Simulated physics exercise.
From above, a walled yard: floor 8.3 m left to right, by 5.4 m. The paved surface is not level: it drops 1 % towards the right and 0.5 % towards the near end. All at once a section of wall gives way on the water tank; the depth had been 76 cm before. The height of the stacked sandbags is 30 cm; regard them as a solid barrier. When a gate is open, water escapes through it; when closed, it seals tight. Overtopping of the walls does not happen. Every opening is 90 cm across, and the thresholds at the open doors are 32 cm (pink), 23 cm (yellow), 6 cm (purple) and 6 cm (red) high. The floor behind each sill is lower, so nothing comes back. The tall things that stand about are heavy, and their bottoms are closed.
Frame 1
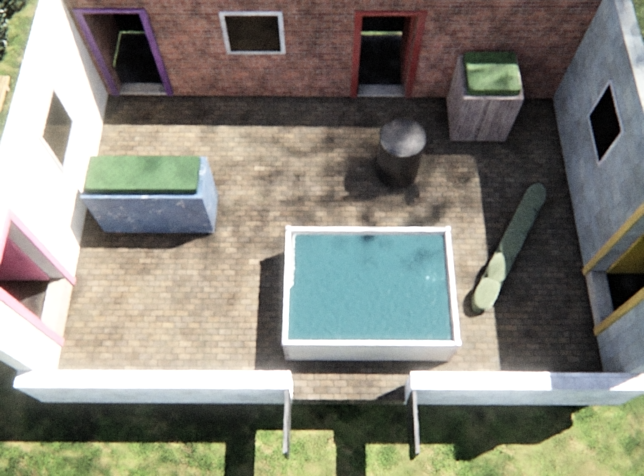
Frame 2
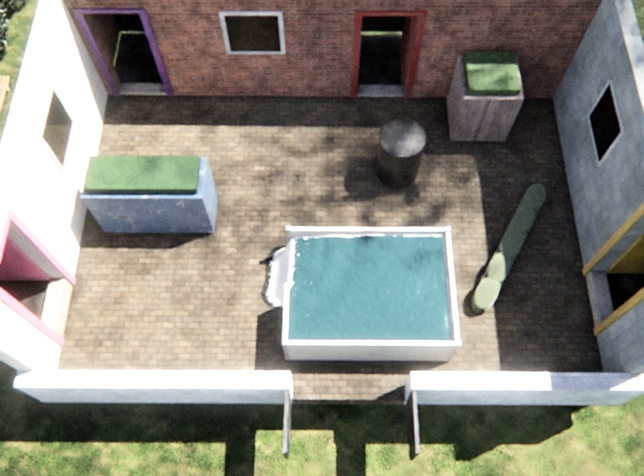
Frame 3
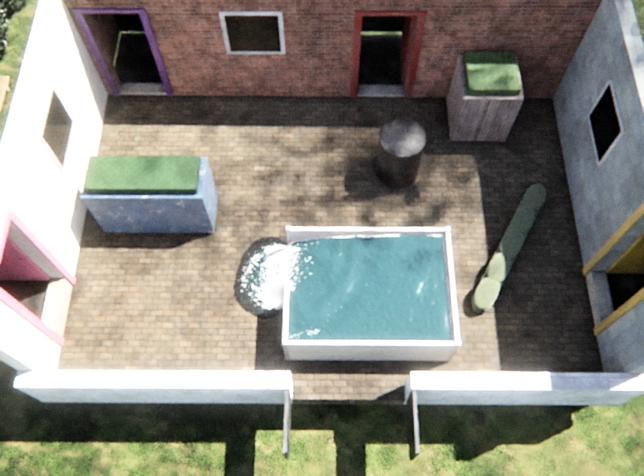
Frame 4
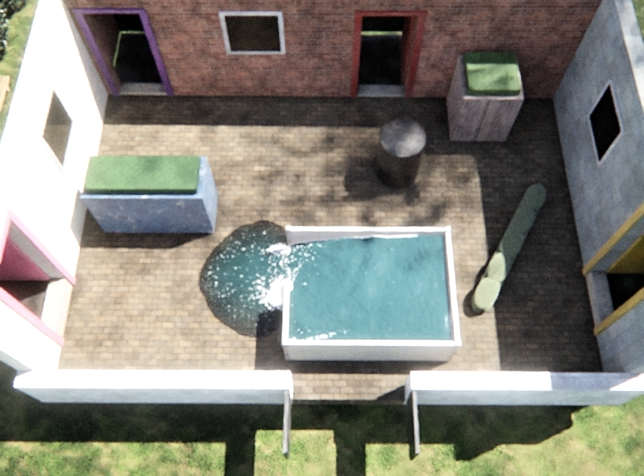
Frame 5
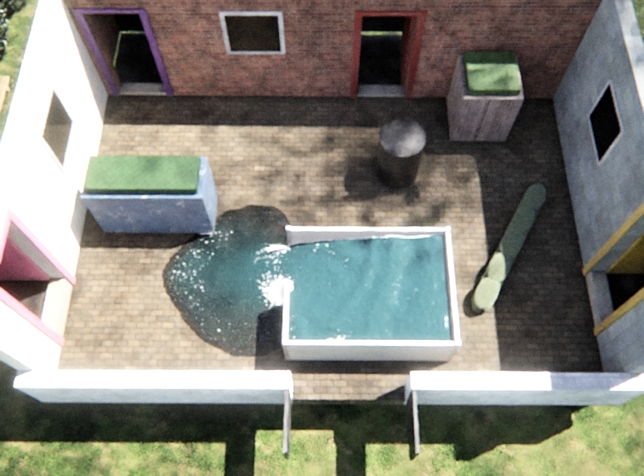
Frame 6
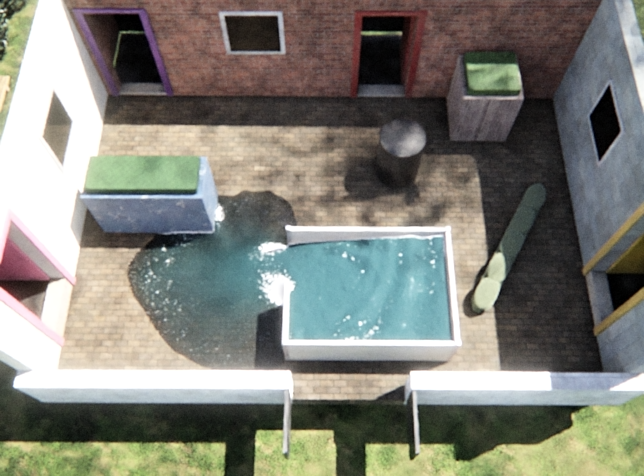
Water burst out of the left side of a white-walled tank in a brick-paved yard, then spread leftward across the paving in a widening, glistening pool that reached the blue, grass-topped block.
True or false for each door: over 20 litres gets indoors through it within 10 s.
Pink door - false, yellow door - false, purple door - true, red door - false.
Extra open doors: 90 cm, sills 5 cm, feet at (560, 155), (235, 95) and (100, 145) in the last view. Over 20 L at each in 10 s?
Per doorway, in order: Insufficient / sufficient / insufficient.
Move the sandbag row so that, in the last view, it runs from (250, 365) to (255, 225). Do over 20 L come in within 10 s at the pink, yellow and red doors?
Result: Pink door inside the limit; yellow door inside the limit; red door beyond the limit.
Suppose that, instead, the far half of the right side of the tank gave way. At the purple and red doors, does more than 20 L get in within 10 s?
Against that limit: Purple below, red above.
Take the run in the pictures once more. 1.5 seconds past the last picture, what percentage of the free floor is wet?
Wet share: Near 35 percent.
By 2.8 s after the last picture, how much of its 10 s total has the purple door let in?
Share: ~ 15 %.
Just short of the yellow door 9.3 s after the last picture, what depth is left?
Looks like about 4.5 cm at that spot.
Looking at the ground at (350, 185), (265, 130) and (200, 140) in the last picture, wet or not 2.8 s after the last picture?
Untouched, soaked, soaked.
Then, 0.7 s after the last picture water covers 25 % of the floor and is deepest (42 cm) near (285, 273); pink door 20 cm at the sill, 0 L in, yellow door not reached, purple door not reached, red door not reached.
Then, 1.5 s after the last picture water covers 35 % of the floor and is deepest (38 cm) near (72, 358); pink door 27 cm at the sill, 0 L in, yellow door not reached, purple door not reached, red door not reached.
Then, 2.8 s after the last picture water covers 45 % of the floor and is deepest (30 cm) near (56, 381); pink door 22 cm at the sill, 0 L in, yellow door not reached, purple door 17 cm at the sill, 17 L in, red door 2 cm at the sill, 0 L in.
Then, 5.3 s after the last picture water covers 60 % of the floor and is deepest (26 cm) near (56, 381); pink door 16 cm at the sill, 0 L in, yellow door not reached, purple door 11 cm at the sill, 96 L in, red door 2 cm at the sill, 0 L in.
Then, 9.3 s after the last picture water covers 85 % of the floor and is deepest (16 cm) near (446, 112); pink door 12 cm at the sill, 0 L in, yellow door 5 cm at the sill, 0 L in, purple door 9 cm at the sill, 120 L in, red door 7 cm at the sill, 0 L in.
